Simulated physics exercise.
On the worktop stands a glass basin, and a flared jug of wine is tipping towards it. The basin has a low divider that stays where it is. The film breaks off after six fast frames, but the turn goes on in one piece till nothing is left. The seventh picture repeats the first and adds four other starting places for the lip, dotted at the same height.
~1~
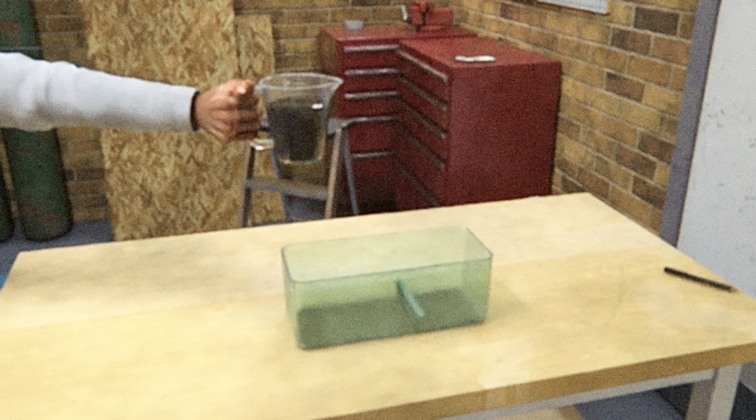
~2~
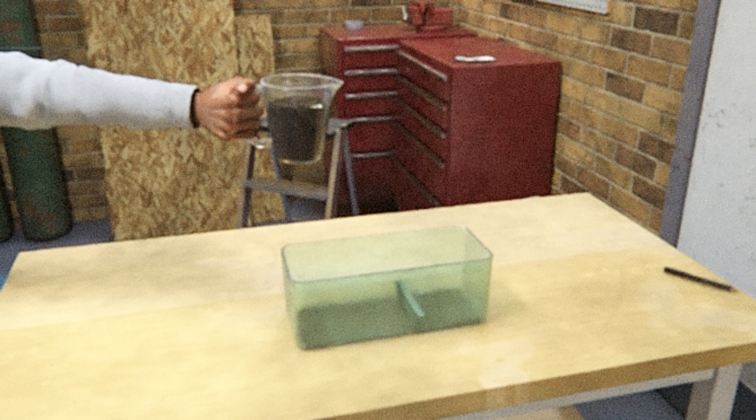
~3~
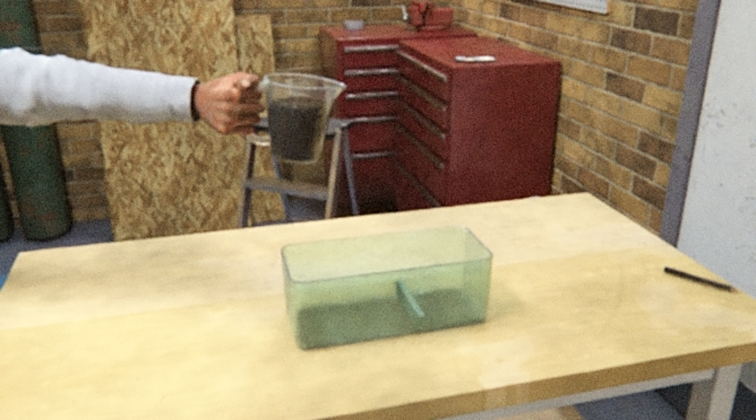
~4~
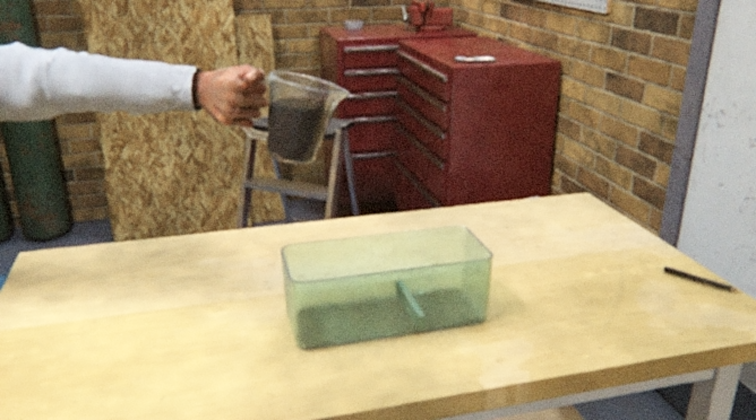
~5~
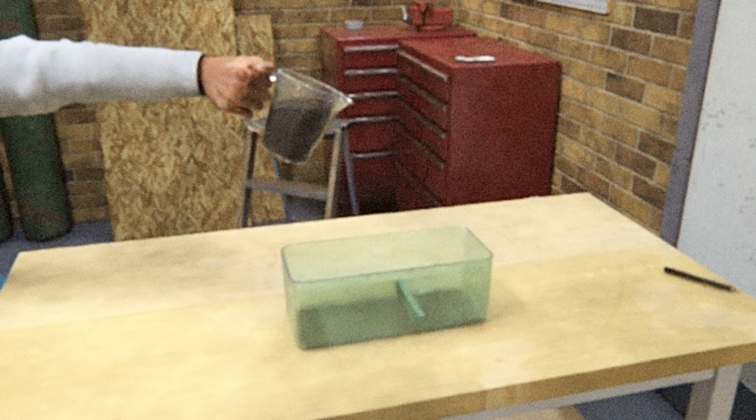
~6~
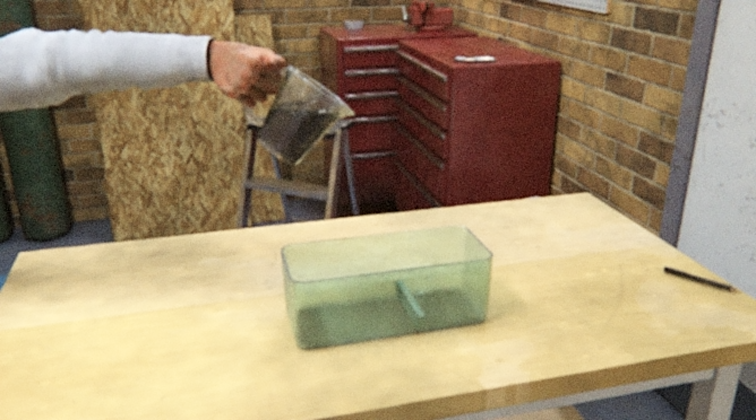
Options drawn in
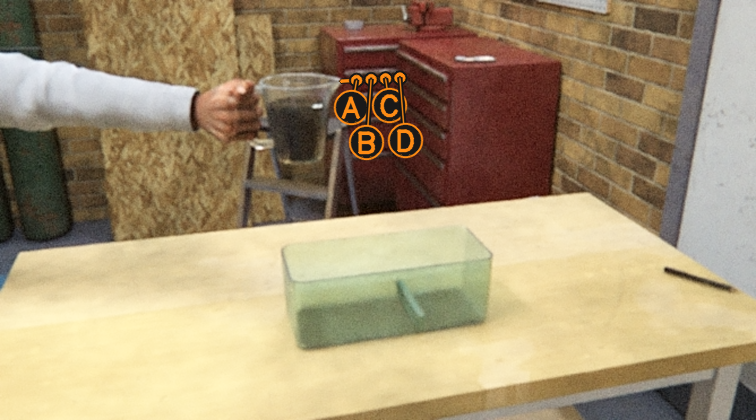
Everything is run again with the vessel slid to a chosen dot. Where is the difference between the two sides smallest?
Take A.
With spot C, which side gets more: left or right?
The right one.
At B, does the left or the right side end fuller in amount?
The right one.
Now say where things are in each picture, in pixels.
Upright, lip at (341, 81); basin from (295, 348) to (486, 319); top of the wall at (410, 297); nothing has left yet, in the first frame.
Upright, lip at (342, 82); nothing has left yet, in the second frame.
Tipped about 7°, lip at (345, 86); nothing has left yet, in the third frame.
Tipped about 14°, lip at (349, 92); nothing has left yet, in the fourth frame.
Tipped about 25°, lip at (352, 102); nothing has left yet, in the fifth frame.
Tipped about 37°, lip at (354, 113); nothing has left yet, in the sixth frame.
On the marked copy, A at (356, 80); B at (371, 79); C at (385, 78); D at (399, 77).
With A, about 45 % ends left of the wall and 53 % right of it.
With B, about 16 % ends left of the wall and 80 % right of it; 5 % is lost outside.
With C, about 15 % ends left of the wall and 79 % right of it; 5 % is lost outside.
With D, about 26 % ends left of the wall and 67 % right of it; 7 % is lost outside.
